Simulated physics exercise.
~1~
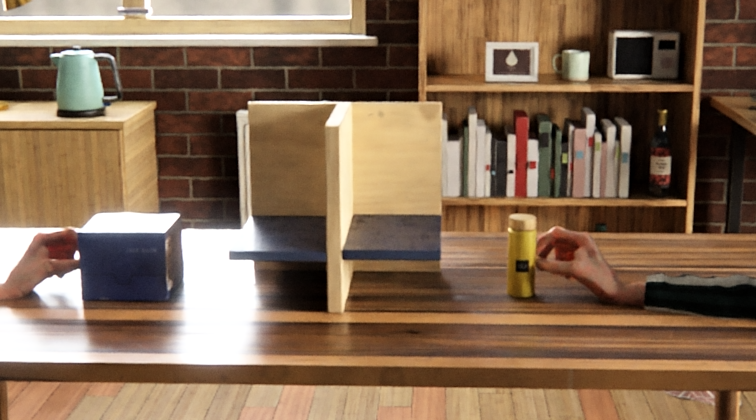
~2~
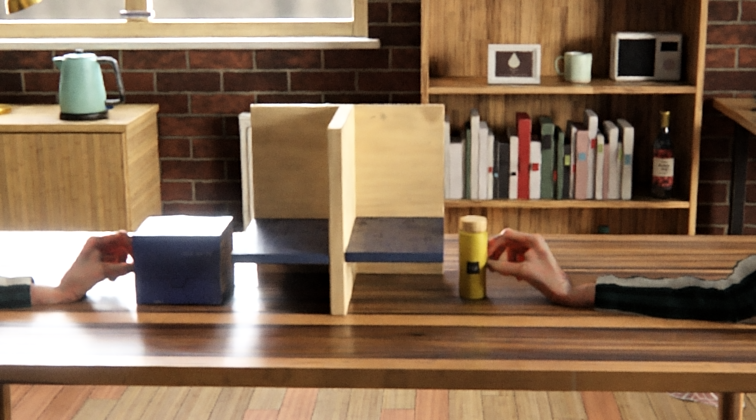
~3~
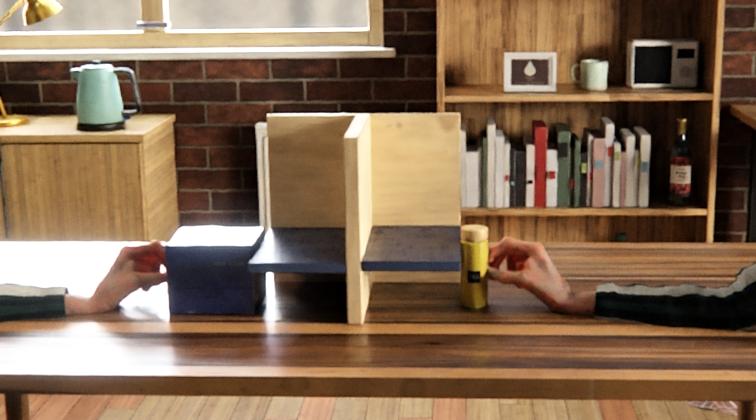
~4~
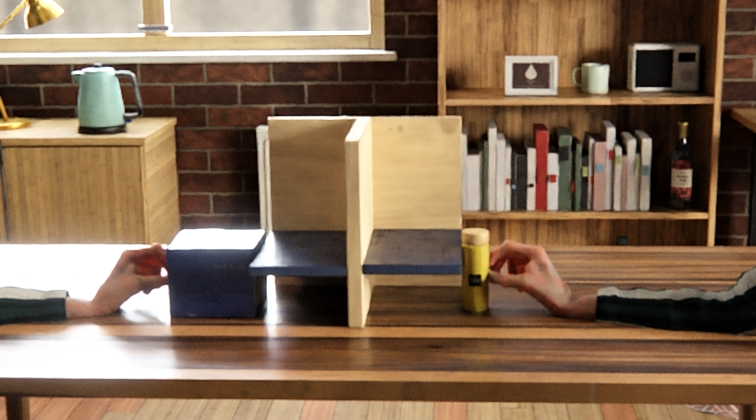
A blue box on the left and a yellow shaker on the right were pushed by two hands toward a wooden stand with low blue shelves, and both came to a stop at the shelf's outer edges, with the shaker still upright.
